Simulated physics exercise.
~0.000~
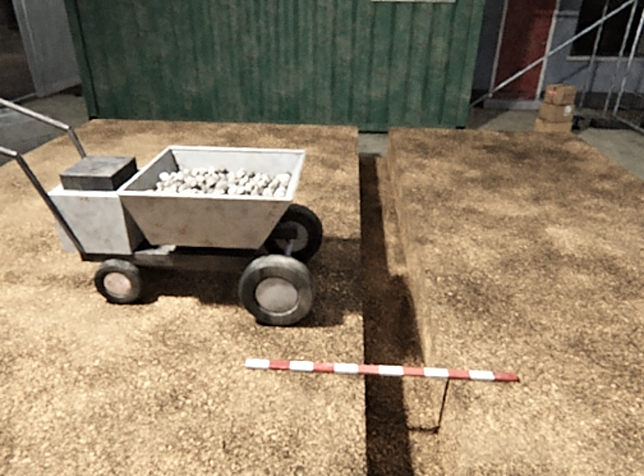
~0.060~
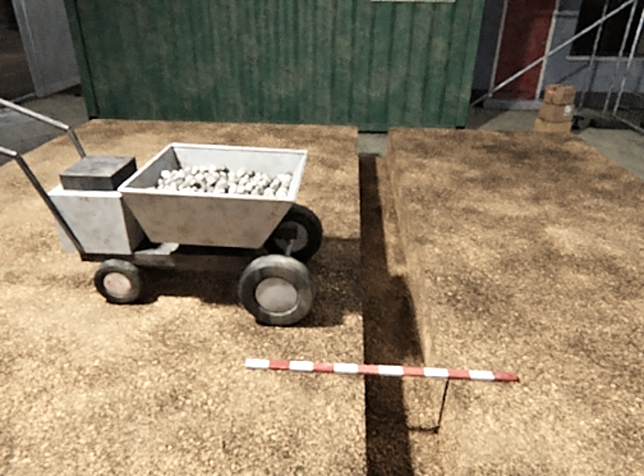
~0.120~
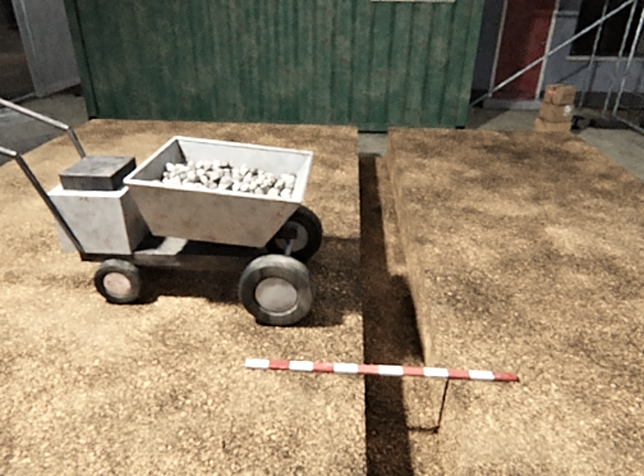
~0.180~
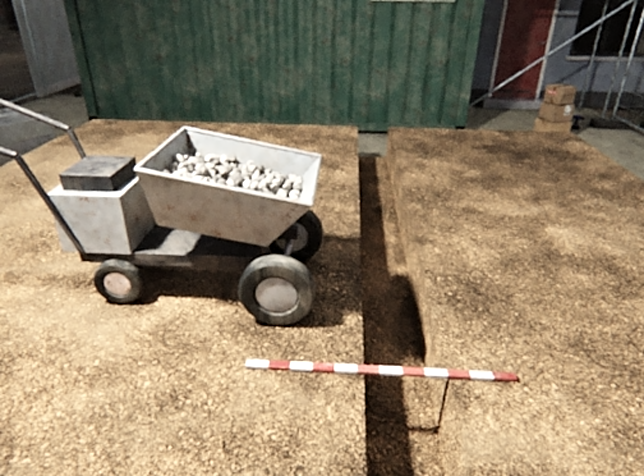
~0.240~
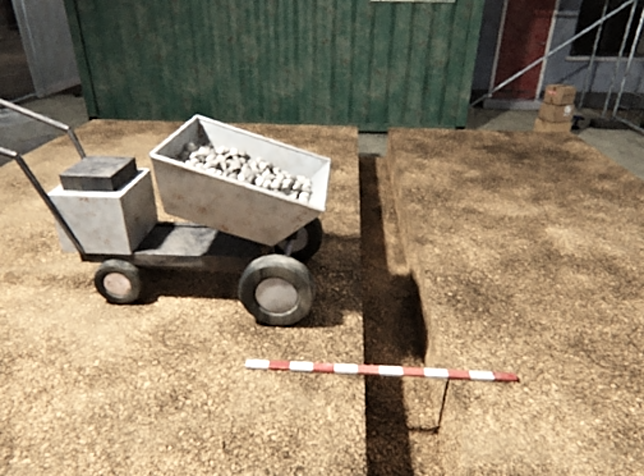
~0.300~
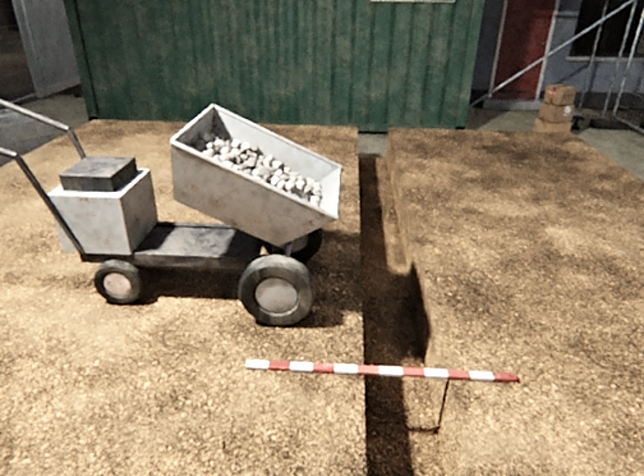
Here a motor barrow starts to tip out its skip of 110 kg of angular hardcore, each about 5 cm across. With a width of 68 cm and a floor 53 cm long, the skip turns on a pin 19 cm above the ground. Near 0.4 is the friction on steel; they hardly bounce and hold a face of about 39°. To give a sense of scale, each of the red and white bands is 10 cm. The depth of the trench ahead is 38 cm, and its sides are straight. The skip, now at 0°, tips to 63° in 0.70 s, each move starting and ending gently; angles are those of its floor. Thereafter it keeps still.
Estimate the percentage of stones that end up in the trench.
Roughly 31 per cent.
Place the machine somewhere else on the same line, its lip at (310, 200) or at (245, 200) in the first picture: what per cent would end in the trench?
Near 20 and near 35 percent.
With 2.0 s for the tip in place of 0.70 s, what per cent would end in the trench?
About 20%.
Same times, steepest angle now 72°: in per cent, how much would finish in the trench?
Then roughly 55 percent.
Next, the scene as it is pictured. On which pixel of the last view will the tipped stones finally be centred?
Middle at around (408, 344), I'd say.
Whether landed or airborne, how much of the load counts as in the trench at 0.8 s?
At that moment: Approx. 5 %.
After 0.5 s the floor is at 53°; 100 % in the skip; the foremost stones are at (350, 232).
After 0.8 s the floor is at 63°; 95 % in the skip, 5 % in the trench; the foremost stones are at (416, 281).
After 1.1 s the floor is at 63°; 67 % in the skip, 24 % in the trench, 9 % past the trench; the foremost stones are at (501, 305).
After 3.1 s the floor is at 63°; 59 % in the skip, 31 % in the trench, 9 % past the trench; the foremost stones are at (564, 312).
